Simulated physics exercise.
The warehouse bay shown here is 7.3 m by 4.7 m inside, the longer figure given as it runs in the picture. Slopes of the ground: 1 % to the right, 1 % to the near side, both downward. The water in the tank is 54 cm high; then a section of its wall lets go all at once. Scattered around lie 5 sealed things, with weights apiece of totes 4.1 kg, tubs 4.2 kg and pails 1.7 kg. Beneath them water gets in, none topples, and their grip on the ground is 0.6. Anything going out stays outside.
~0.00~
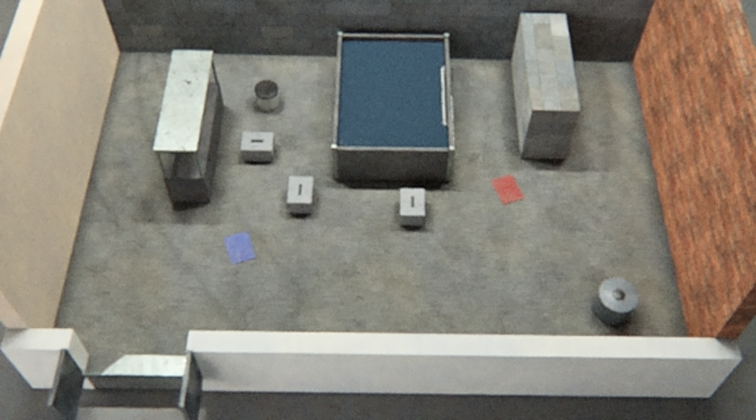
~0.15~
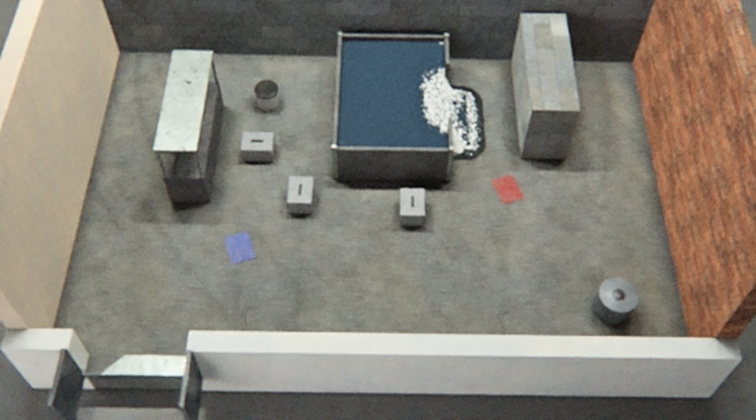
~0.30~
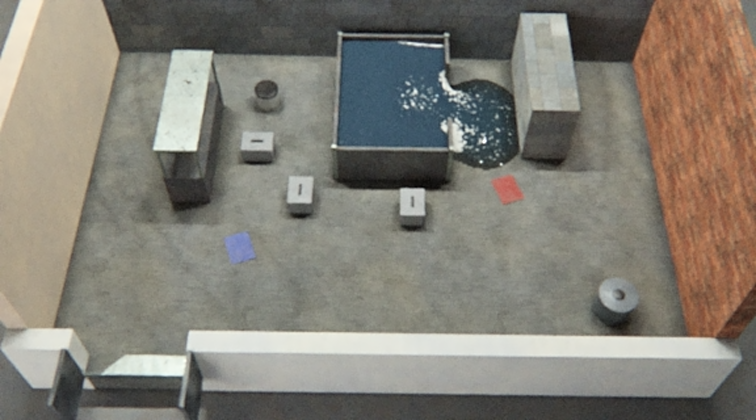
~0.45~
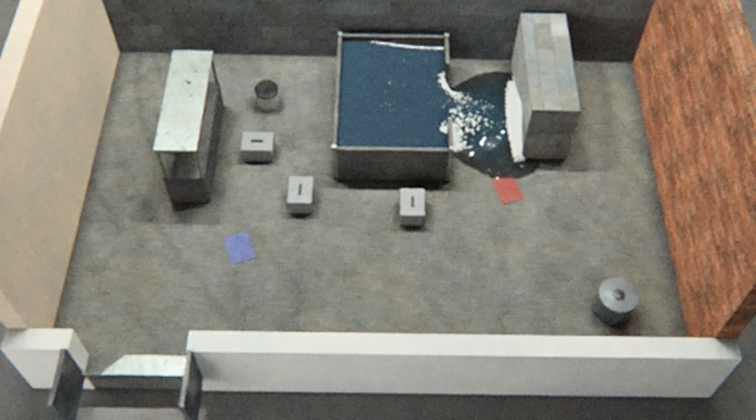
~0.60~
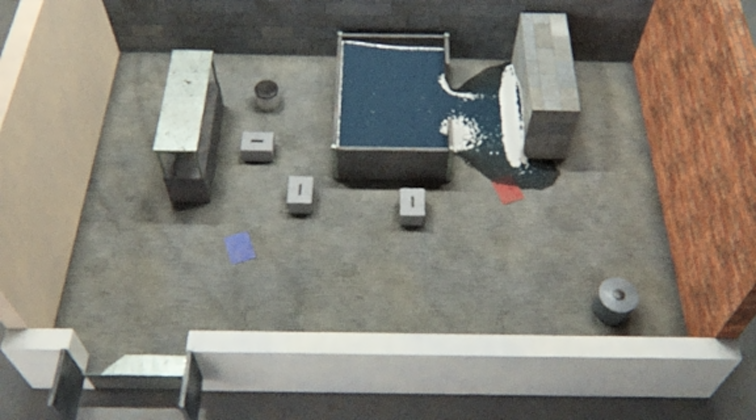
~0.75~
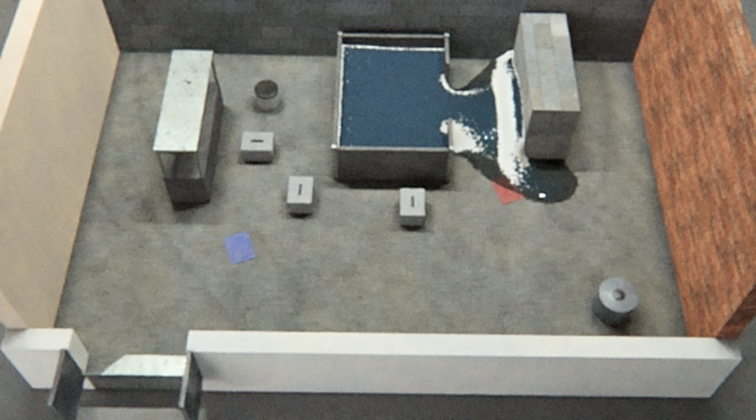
Water burst through the right side of a big open tank, foamed across the floor to the tall grey block, then spread along its base and over the red patch, while the scattered objects stayed put.
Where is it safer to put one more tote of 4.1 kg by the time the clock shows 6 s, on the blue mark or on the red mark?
On the blue mark.
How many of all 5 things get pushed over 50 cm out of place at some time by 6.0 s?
I count 1.
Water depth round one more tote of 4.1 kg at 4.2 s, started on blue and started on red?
It'd be 0 cm for the first one and 4 cm for the second.
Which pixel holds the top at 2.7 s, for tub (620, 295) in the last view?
About (672, 326), give or take.
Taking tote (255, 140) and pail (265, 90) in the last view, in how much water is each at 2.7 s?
About 0 and 0 cm.
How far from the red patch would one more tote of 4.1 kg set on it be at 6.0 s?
I'd put it near 400 cm.
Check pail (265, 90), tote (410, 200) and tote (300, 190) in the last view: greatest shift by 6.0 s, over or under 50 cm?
Going one by one: Stays closer, stays closer, stays closer.
After 1.2 s on blue it would be 0 cm off in 0 cm of water; on red it would be 68 cm off in 3 cm of water.
After 2.7 s on blue it would be 0 cm off in 0 cm of water; on red it would be 245 cm off in 5 cm of water.
After 4.2 s on blue it would be 0 cm off in 0 cm of water; on red it would be 324 cm off in 4 cm of water.
After 6.0 s on blue it would be 0 cm off in 2 cm of water; on red it would be 376 cm off in 2 cm of water.
